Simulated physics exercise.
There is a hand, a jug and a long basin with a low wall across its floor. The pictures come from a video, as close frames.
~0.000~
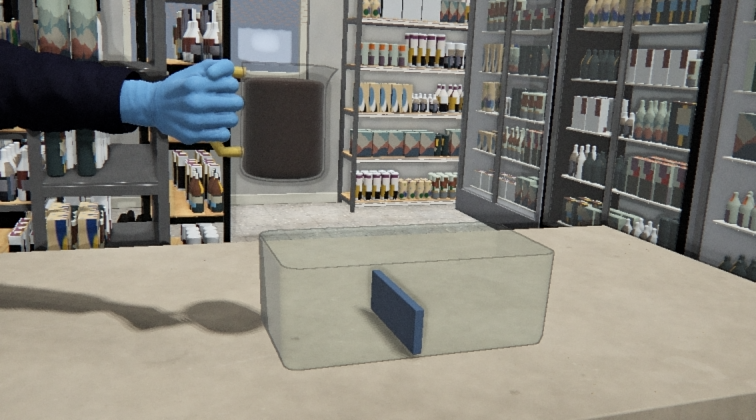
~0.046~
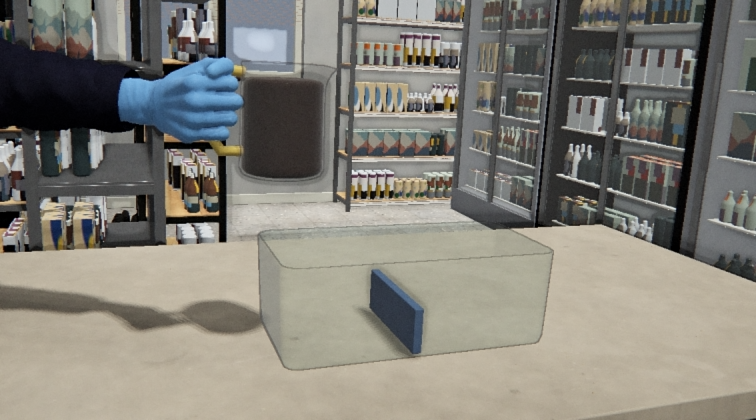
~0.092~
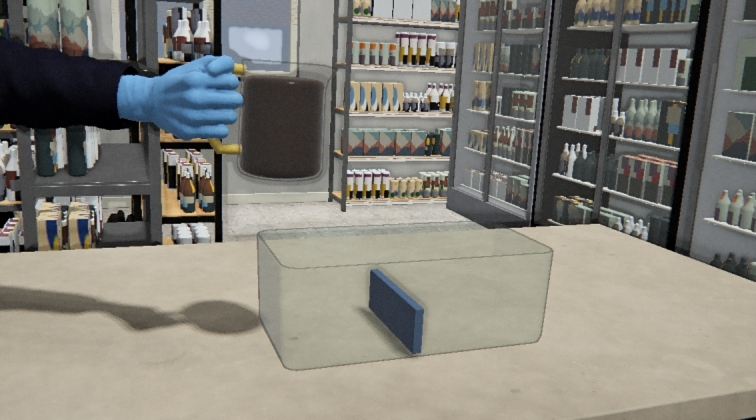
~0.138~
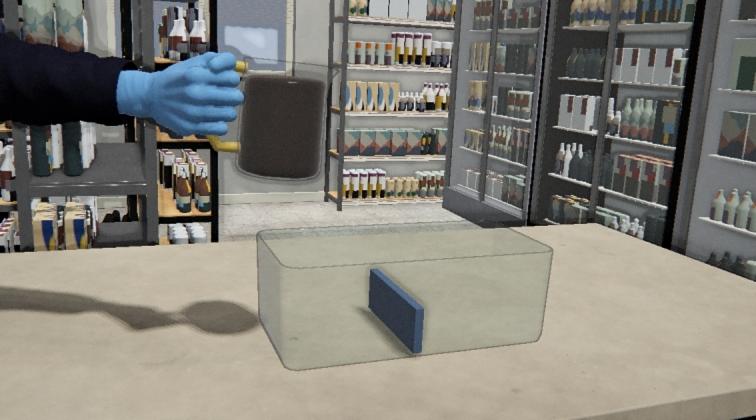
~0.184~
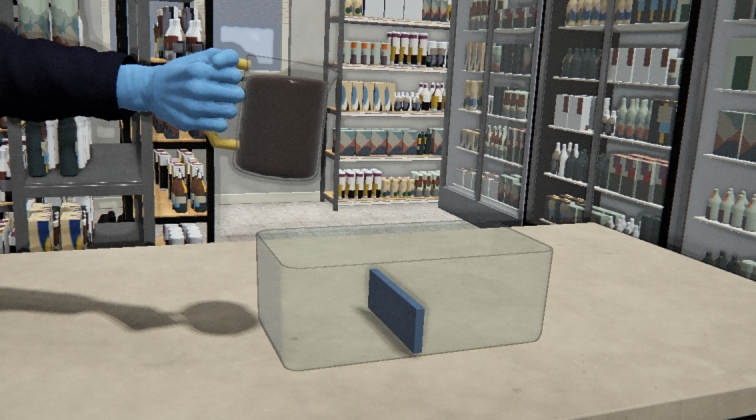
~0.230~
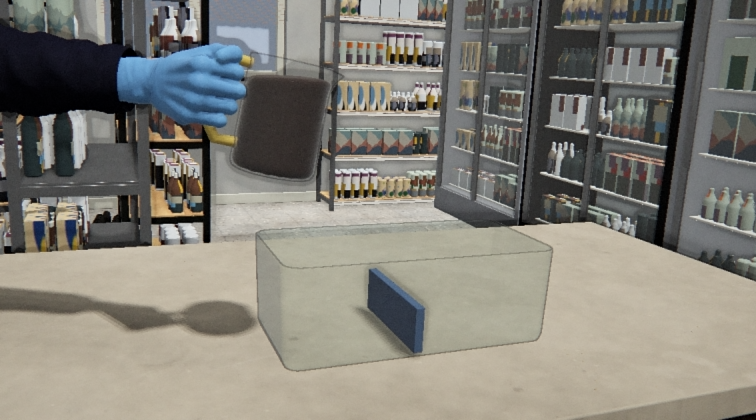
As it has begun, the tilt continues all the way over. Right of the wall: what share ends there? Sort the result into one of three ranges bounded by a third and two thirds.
It falls in the middle range, a third to two thirds.
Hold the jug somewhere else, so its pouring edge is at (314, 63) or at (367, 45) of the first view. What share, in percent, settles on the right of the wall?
About 5 % the first time, about 95 % the second.
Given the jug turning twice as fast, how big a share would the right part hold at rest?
About 40 per cent would end up there.
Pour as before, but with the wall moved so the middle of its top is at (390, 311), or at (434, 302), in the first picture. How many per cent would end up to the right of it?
70 % then 10 %, approximately.
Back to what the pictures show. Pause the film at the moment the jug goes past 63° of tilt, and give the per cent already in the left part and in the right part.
Left part: Around 0 %. Right part: Around 0 %.
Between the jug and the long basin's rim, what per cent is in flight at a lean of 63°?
Around 10 in a hundred, more or less.
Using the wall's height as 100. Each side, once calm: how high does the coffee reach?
Left near 30; right near 20.
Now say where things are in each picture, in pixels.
In the first picture, tilt 0°; pouring edge (337, 68); surface from (244, 80) to (323, 82); the long basin's rim runs from (270, 251) to (524, 238); the wall's top is at (396, 290).
In the second picture, tilt 0°; pouring edge (337, 68); surface from (243, 79) to (322, 82).
In the third picture, tilt 2°; pouring edge (338, 68); surface from (243, 77) to (322, 82).
In the fourth picture, tilt 4°; pouring edge (339, 70); surface from (244, 77) to (324, 82).
In the fifth picture, tilt 7°; pouring edge (342, 72); surface from (246, 77) to (326, 82).
In the sixth picture, tilt 10°; pouring edge (344, 76); surface from (248, 78) to (329, 82).
A moment on, the jug is tipped part way and 87 per cent is still to pour, 1 is left of the wall and 1 right of it.
Next, the jug is tipped on its side and 41 per cent is still to pour, 10 is left of the wall and 27 right of it.
Then the jug is tipped right over and 8 per cent is still to pour, 39 is left of the wall and 46 right of it.
Later the jug is tipped right over and 1 per cent is still to pour, 51 is left of the wall and 46 right of it.
At rest 52 per cent lies left of the wall, 46 right of it and 1 outside.
